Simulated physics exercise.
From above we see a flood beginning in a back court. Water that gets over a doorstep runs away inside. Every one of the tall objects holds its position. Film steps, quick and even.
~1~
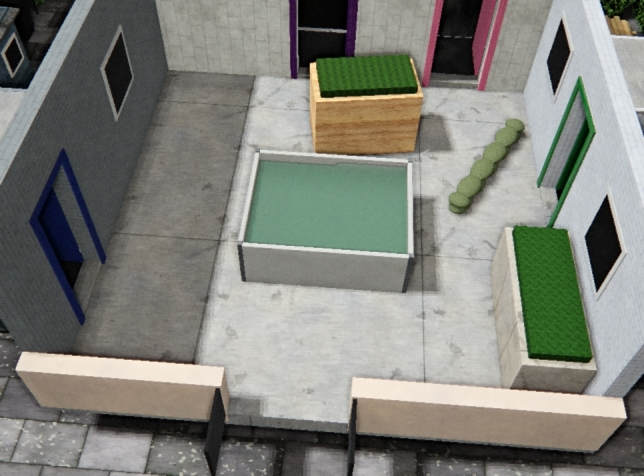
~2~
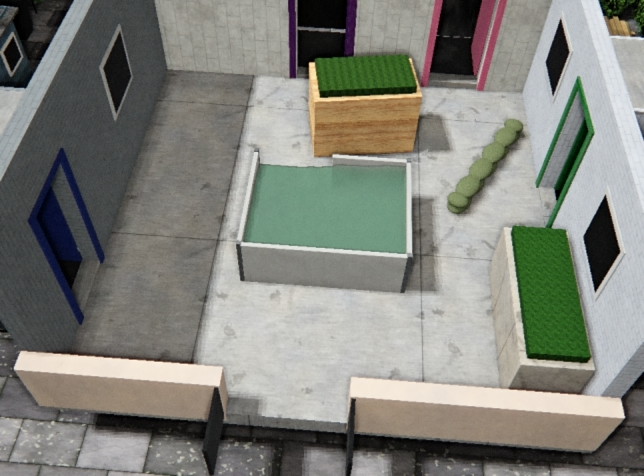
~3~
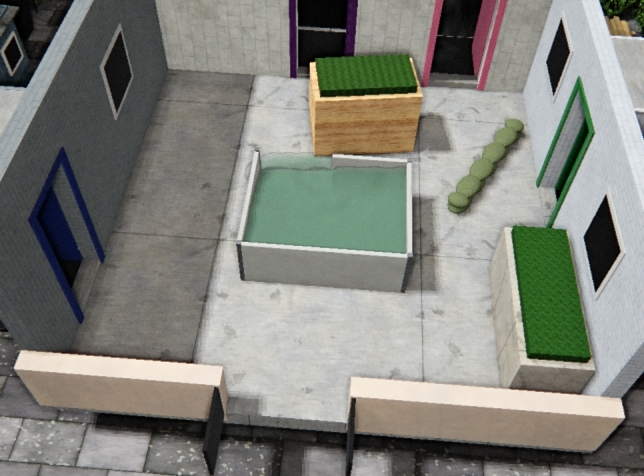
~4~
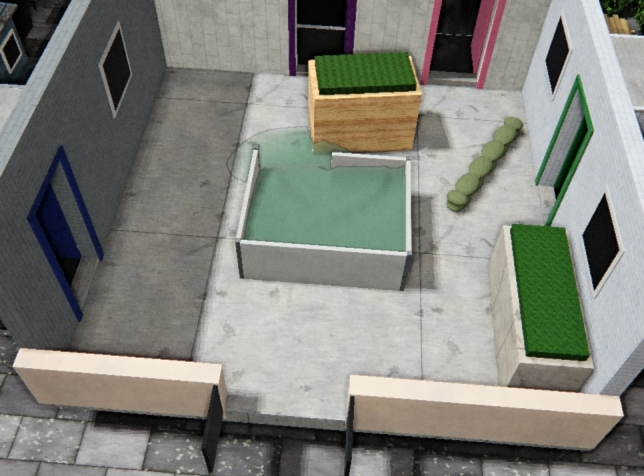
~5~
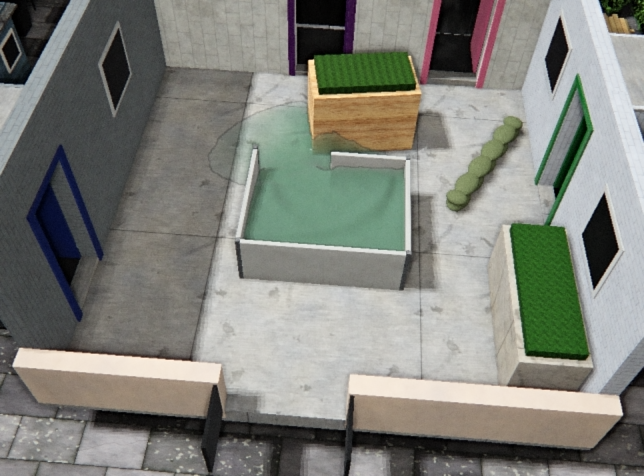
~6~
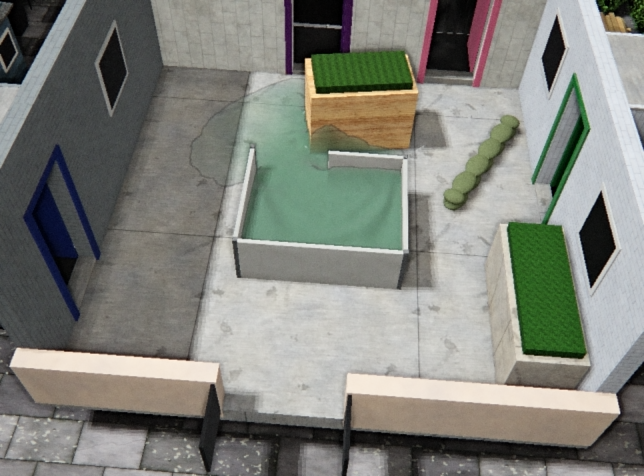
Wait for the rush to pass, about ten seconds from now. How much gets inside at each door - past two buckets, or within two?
The purple door past two, the blue door within two, the pink door within two, the green door within two.
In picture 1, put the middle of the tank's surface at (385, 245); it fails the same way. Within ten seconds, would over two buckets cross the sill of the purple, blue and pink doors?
The purple door overshoots the limit, the blue door falls short, and the pink door overshoots the limit.
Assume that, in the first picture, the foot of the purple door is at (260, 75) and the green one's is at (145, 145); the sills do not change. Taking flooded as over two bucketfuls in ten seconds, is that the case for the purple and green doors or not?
Well, the purple one runs over, and as for the green one, it runs over.
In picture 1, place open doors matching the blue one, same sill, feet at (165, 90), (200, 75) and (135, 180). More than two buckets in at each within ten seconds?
The first new doorway tops it, the second tops it, the third comes up short.
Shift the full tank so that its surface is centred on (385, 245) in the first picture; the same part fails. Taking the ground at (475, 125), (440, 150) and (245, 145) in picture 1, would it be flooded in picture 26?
Hit, hit, hit.
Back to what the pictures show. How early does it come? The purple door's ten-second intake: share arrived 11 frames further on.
Share by then: About 35 in a hundred.
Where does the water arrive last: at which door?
Answer - the door marked green.
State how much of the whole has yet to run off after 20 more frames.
I'd say around 96 per cent.
A moment on, water covers 25 % of the floor; the purple door under two buckets in, the blue door not reached, the pink door not reached, the green door not reached.
Next, water covers 30 % of the floor; the purple door over two buckets in, the blue door not reached, the pink door not reached, the green door not reached.
Then, water covers 55 % of the floor; the purple door far over two buckets in, the blue door not reached, the pink door wet at the sill, nothing in, the green door not reached.
Later, water covers 85 % of the floor; the purple door far over two buckets in, the blue door wet at the sill, nothing in, the pink door wet at the sill, nothing in, the green door wet at the sill, nothing in.
In the end, water covers 95 % of the floor; the purple door far over two buckets in, the blue door under two buckets in, the pink door wet at the sill, nothing in, the green door wet at the sill, nothing in.
